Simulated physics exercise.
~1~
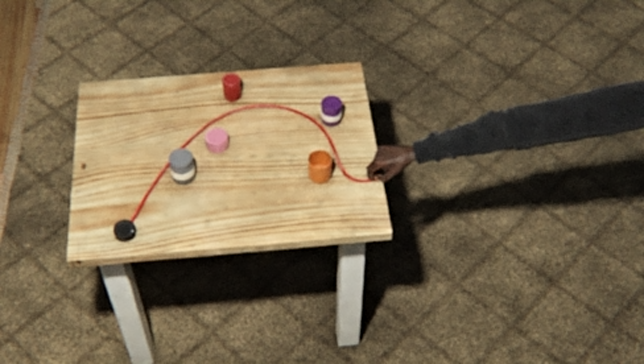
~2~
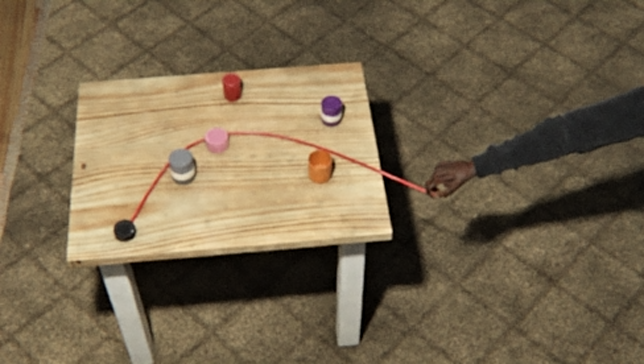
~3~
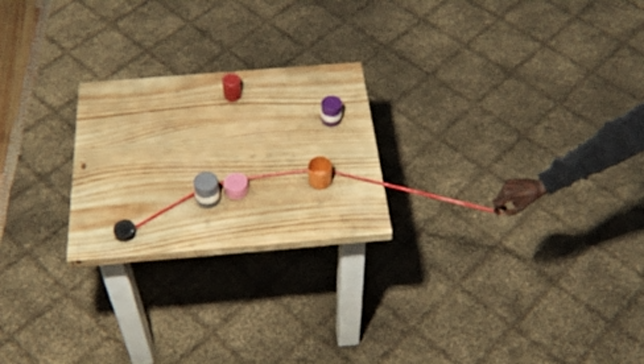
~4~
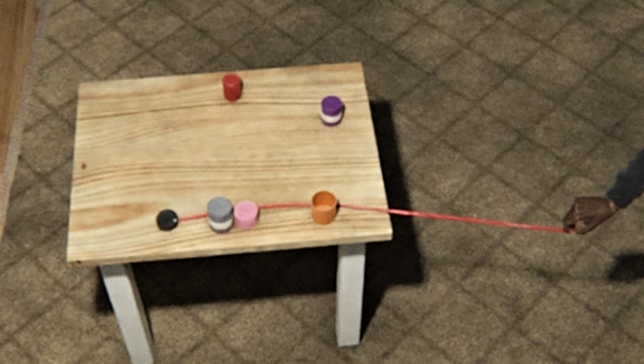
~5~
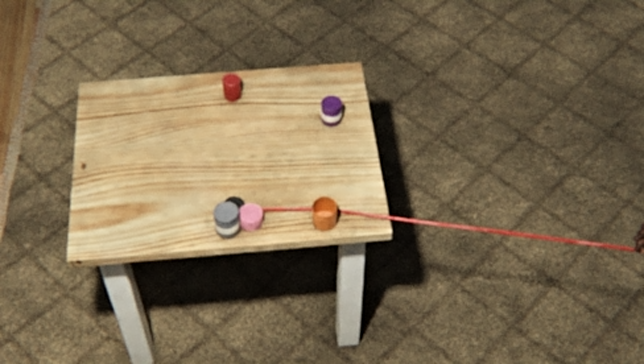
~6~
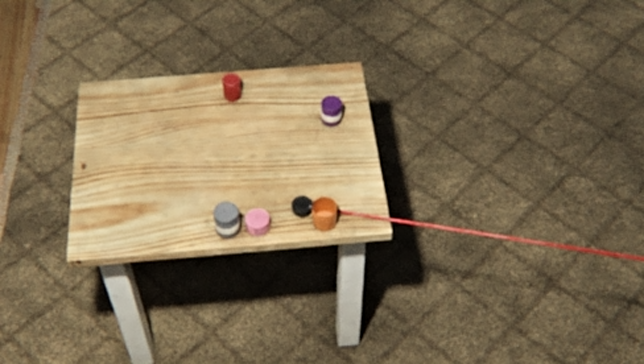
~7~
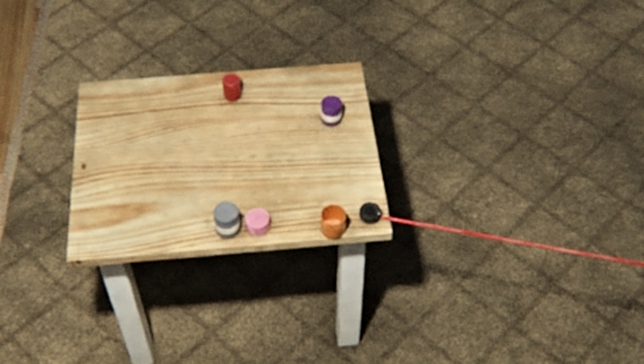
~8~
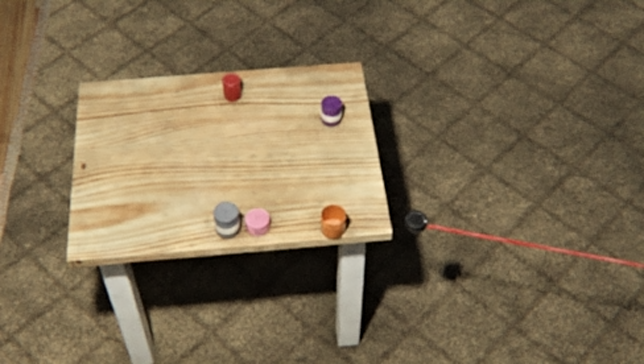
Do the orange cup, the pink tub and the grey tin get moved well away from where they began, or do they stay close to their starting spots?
All three get moved well away from where they began, ending up near the front edge but still on the table.
